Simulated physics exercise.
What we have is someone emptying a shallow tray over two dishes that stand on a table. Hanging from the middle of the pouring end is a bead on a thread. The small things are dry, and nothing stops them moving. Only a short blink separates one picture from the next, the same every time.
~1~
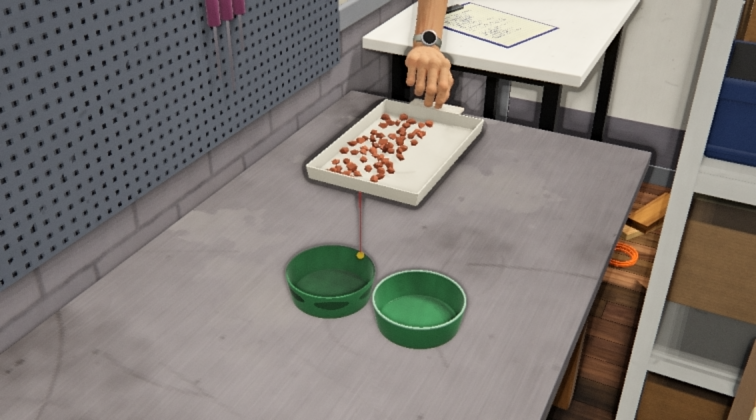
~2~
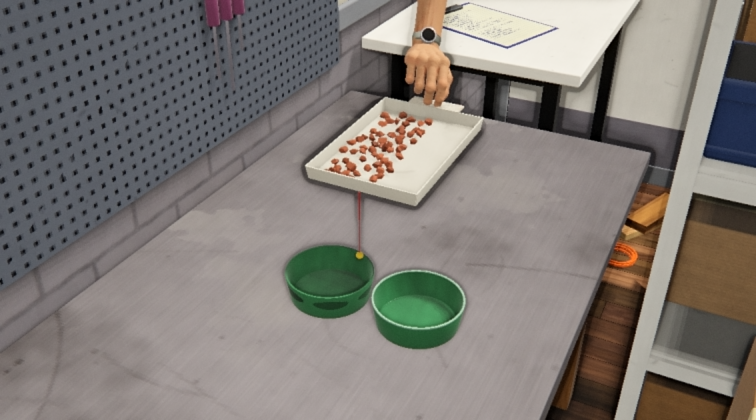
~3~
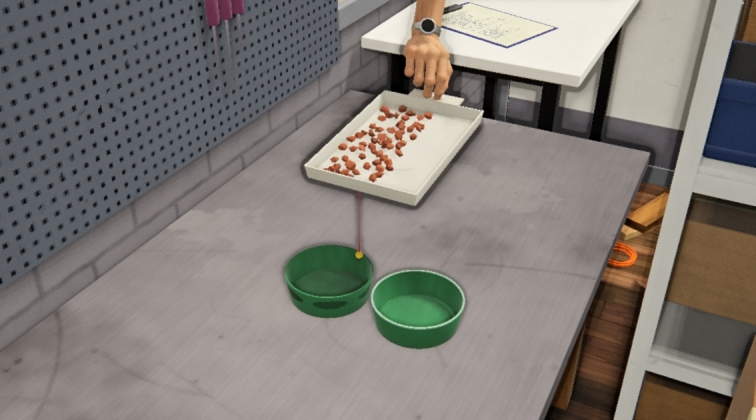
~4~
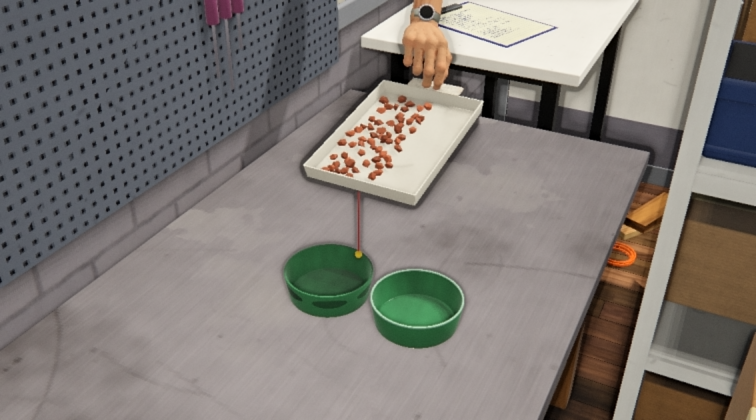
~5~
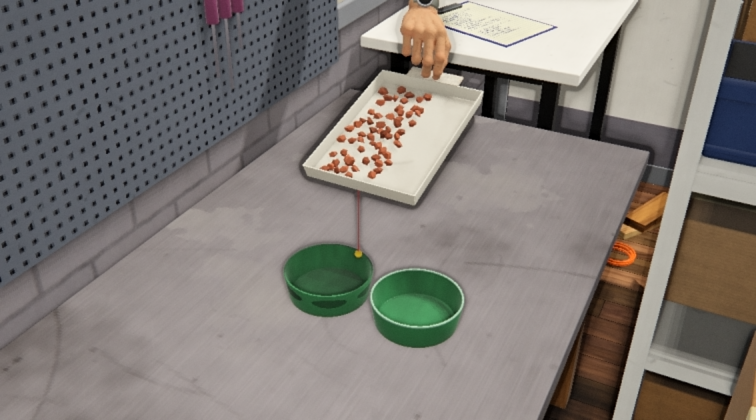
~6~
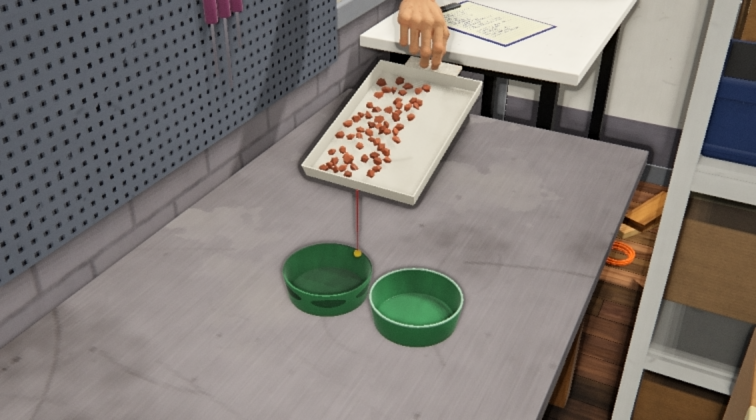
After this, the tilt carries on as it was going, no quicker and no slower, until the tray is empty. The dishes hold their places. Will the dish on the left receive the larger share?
Yes.
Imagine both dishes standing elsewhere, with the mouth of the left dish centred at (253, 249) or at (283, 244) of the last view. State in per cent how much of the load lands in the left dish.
In order, 0 % and 0 %.
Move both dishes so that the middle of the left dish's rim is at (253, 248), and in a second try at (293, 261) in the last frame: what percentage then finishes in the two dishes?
Well, you'd get about 70 per cent and then about 90 per cent.
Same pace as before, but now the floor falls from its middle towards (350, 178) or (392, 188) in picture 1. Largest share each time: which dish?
The first tilt favours the dish to the left, the second the dish to the right.
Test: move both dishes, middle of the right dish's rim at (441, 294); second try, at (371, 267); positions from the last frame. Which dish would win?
Results - the dish on the left side first, the dish on the right side second.
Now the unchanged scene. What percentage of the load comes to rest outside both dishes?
Share: Approx. 10 %.
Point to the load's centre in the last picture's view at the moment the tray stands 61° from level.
I'd mark the middle close to (350, 175).
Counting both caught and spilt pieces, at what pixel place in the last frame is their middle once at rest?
About (332, 296).
Soon, tray tipped steeply; nearly all on the tray; a stray few in the air.
A while on, tray tipped right over; about half on the tray; a small part in the right dish; about a quarter in the left dish; a small part outside both; a small part in the air.
Towards the end, tray tipped past a quarter turn; about a quarter in the right dish; about two thirds in the left dish; a small part outside both.
Finally, tray tipped past a quarter turn; about a quarter in the right dish; about two thirds in the left dish; a small part outside both.
